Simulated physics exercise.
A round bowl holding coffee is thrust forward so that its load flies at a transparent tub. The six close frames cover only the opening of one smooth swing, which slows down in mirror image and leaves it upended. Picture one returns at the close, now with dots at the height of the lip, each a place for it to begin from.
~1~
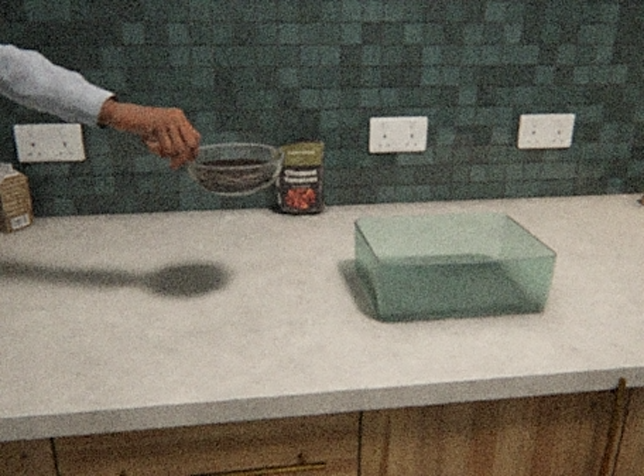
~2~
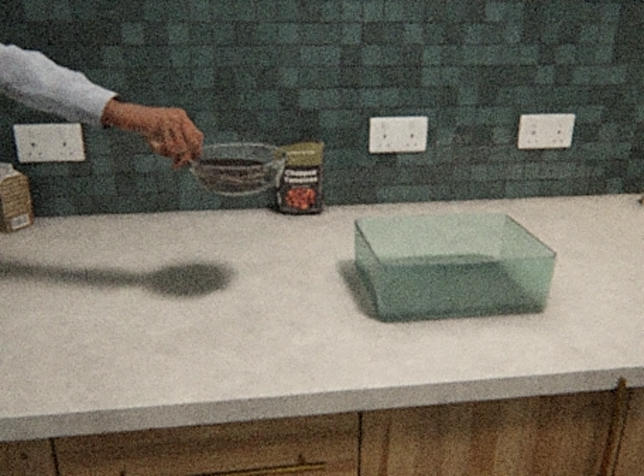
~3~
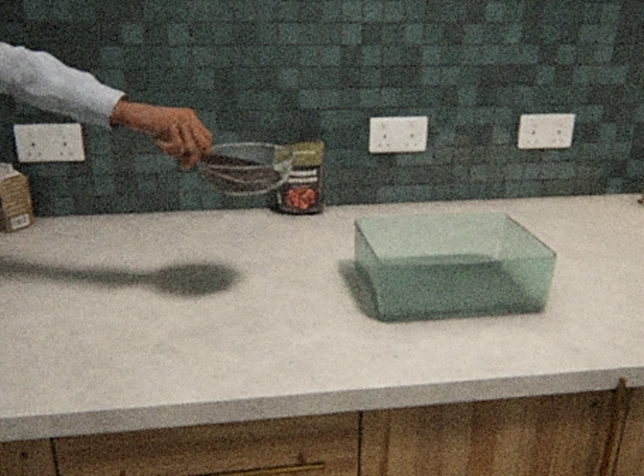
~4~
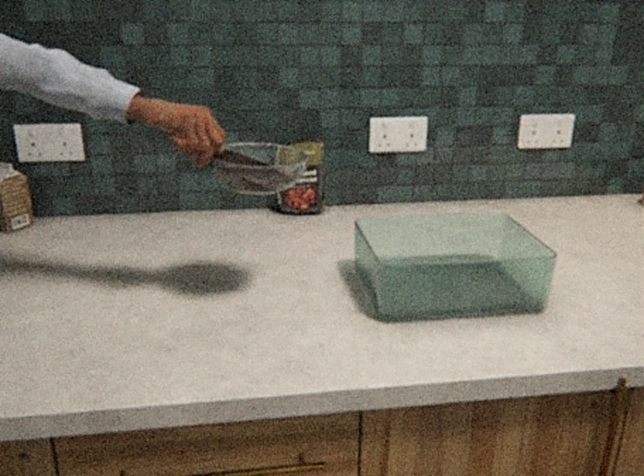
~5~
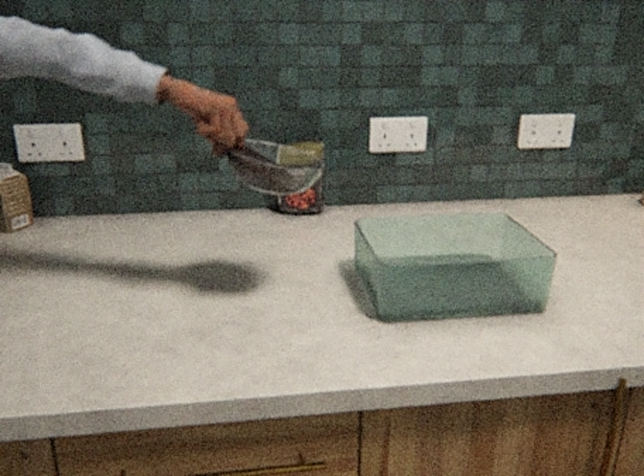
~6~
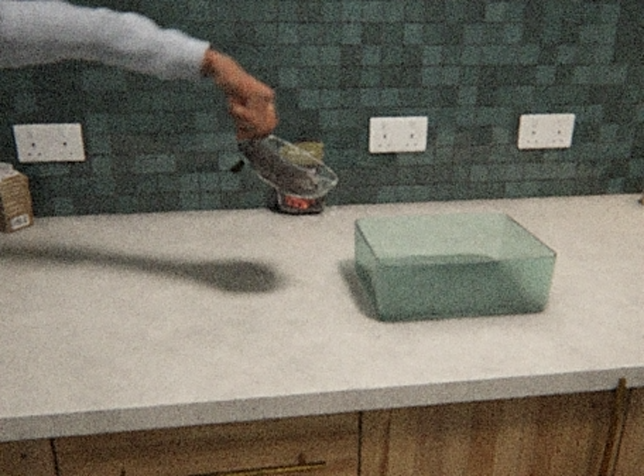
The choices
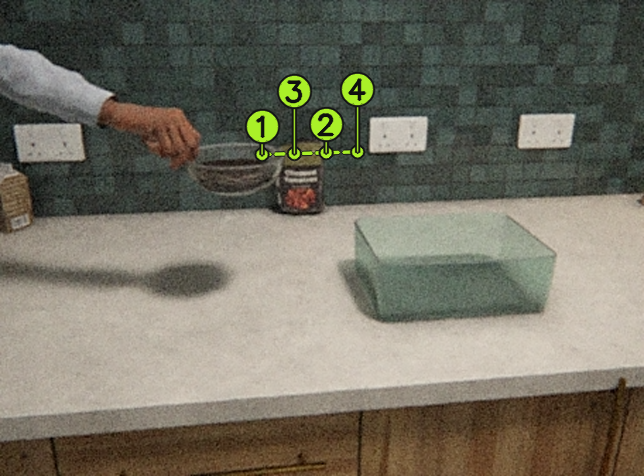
A hand held a clear round bowl with something dark in it above a pale counter, then moved it right, toward a see-through green tub, and tilted it more and more steeply.
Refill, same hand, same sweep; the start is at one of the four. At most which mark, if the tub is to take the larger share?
1.
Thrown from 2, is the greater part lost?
No.
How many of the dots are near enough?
All four.
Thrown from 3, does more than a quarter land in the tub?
Yes.
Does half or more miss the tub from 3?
No, that is safe.
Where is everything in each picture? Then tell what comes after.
In the first frame, upright, lip at (282, 153); tub from (377, 320) to (545, 309); nothing has left yet.
In the second frame, upright, lip at (285, 153); nothing has left yet.
In the third frame, upright, lip at (293, 153); nothing has left yet.
In the fourth frame, tipped about 2°, lip at (306, 155); coffee is over the rim, down to (218, 153).
In the fifth frame, tipped about 13°, lip at (322, 163); coffee is over the rim, down to (221, 156).
In the sixth frame, tipped about 29°, lip at (336, 176); coffee is over the rim, down to (235, 171).
On the marked copy, 1 at (262, 154); 2 at (326, 152); 3 at (294, 153); 4 at (357, 151).
With 1, about 73 % lands in the tub, 20 % falls short and 7 % goes beside or beyond.
With 2, about 80 % lands in the tub, 6 % falls short and 14 % goes beside or beyond.
With 3, about 85 % lands in the tub, 6 % falls short and 9 % goes beside or beyond.
With 4, about 91 % lands in the tub, 7 % falls short.
